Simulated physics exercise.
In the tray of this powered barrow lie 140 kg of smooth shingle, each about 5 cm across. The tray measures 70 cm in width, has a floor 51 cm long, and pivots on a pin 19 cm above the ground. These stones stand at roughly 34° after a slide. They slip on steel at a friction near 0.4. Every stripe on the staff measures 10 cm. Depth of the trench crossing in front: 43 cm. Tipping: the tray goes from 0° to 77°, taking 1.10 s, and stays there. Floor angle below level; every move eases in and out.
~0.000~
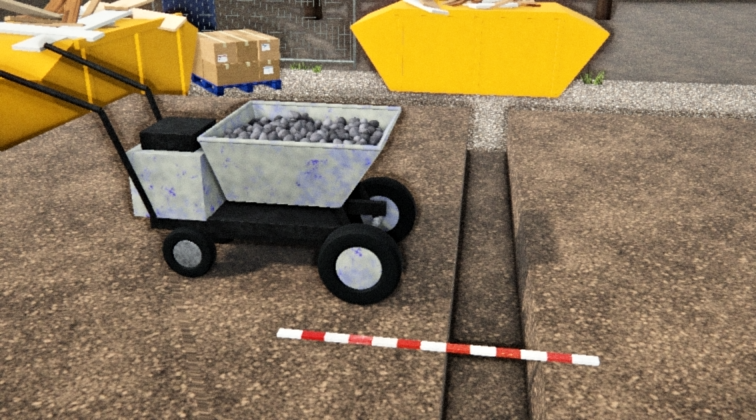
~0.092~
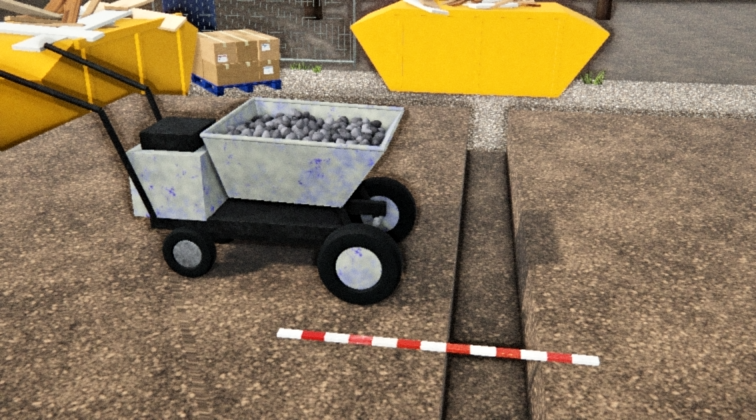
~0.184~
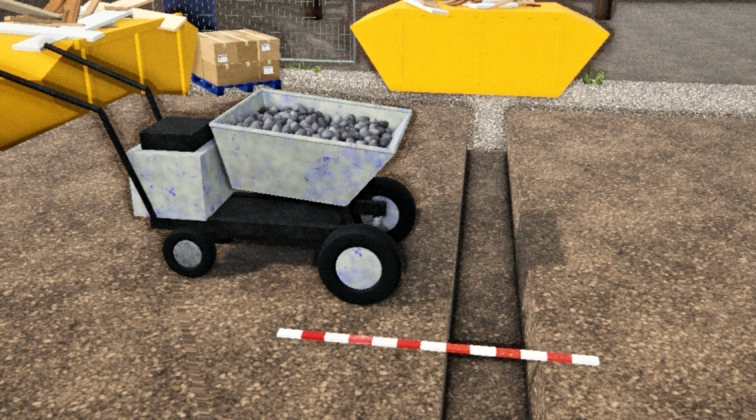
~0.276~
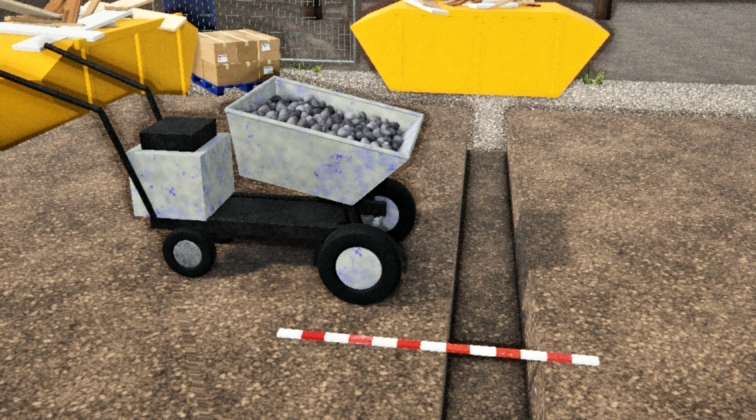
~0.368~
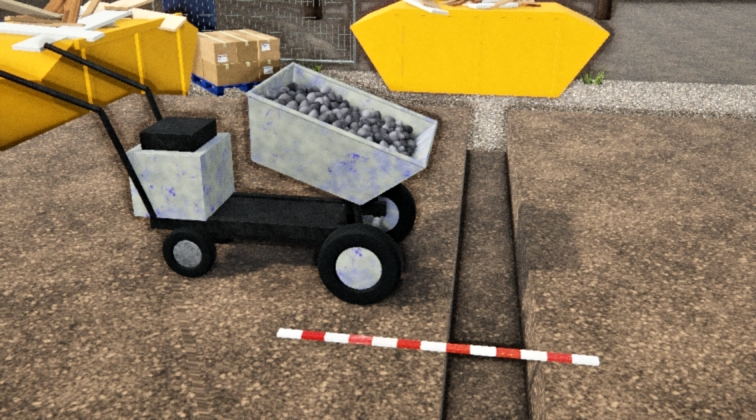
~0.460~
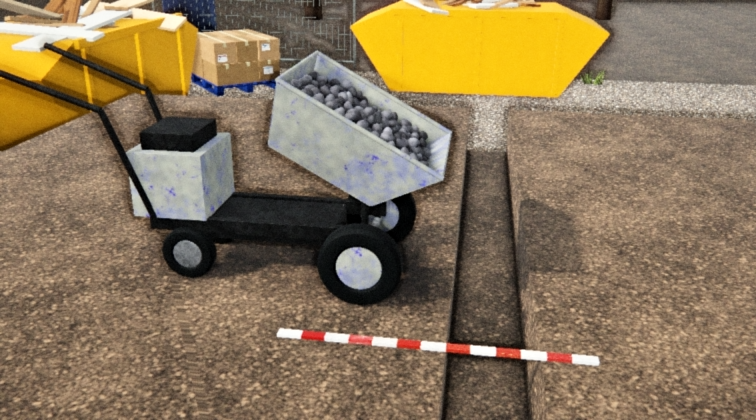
On a building site, a powered barrow's pale tray of grey stones tilting steadily forward to the right beside a narrow trench.
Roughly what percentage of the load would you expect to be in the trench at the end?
I'd expect around 50 per cent.
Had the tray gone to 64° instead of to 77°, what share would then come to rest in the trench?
The trench would hold about 55% of it.
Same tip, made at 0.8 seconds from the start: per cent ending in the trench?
Close to 40 percent, then.
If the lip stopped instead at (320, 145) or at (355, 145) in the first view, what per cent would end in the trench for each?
100 %, then 75 %.
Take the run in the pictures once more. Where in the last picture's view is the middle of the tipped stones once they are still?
(523, 331).
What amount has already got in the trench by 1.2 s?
25 per cent, give or take.
After 0.8 s the floor is at 65°; 100 % in the tray; the foremost stones are at (496, 224).
After 1.2 s the floor is at 77°; 43 % in the tray, 24 % in the trench, 32 % past the trench; the foremost stones are at (629, 292).
After 1.5 s the floor is at 77°; 11 % in the tray, 40 % in the trench, 49 % past the trench; the foremost stones are past the picture's edge.
After 3.5 s the floor is at 77°; 0 % in the tray, 50 % in the trench, 50 % past the trench; the foremost stones are past the picture's edge.
